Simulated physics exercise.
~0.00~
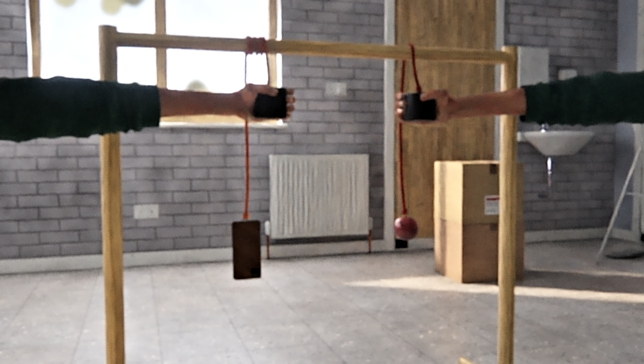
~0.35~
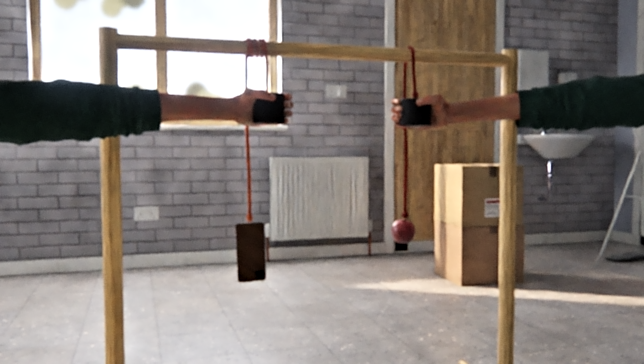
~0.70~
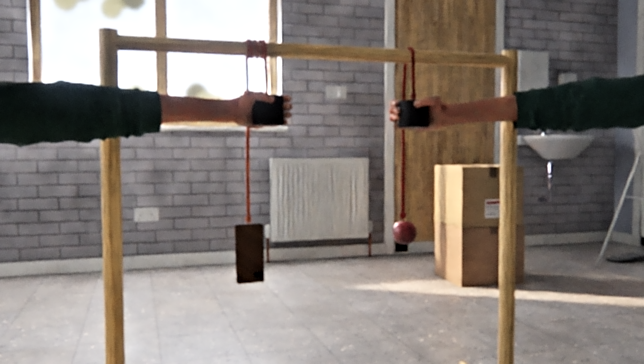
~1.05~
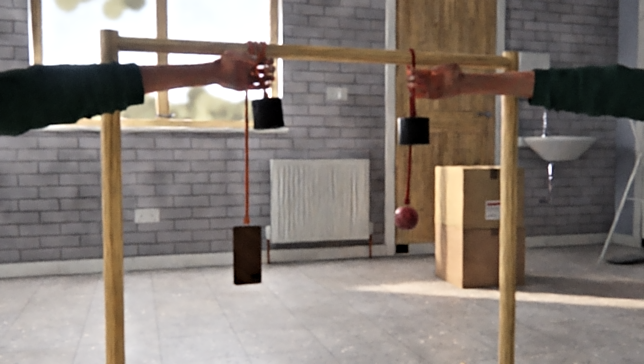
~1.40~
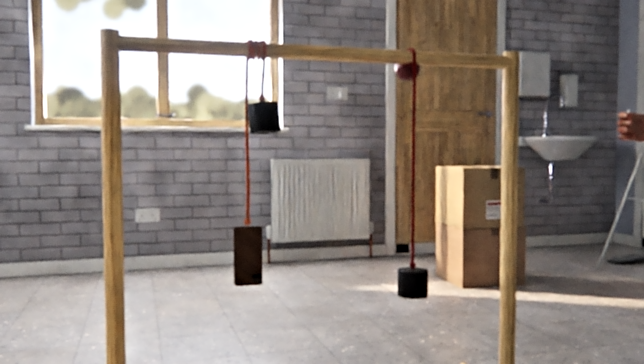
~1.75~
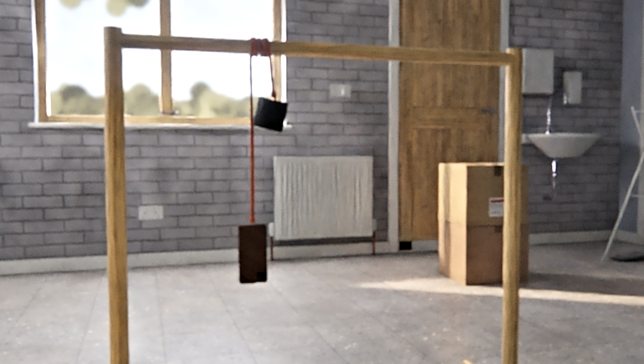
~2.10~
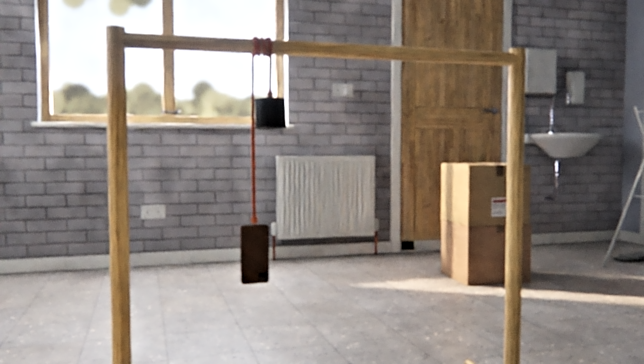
Two hands release small black objects hung on red cords over a wooden rail, then withdraw; the right one drops as the round red thing on its cord rises to the rail, and both vanish from view, while the left one stays hanging above a dark rectangular block.
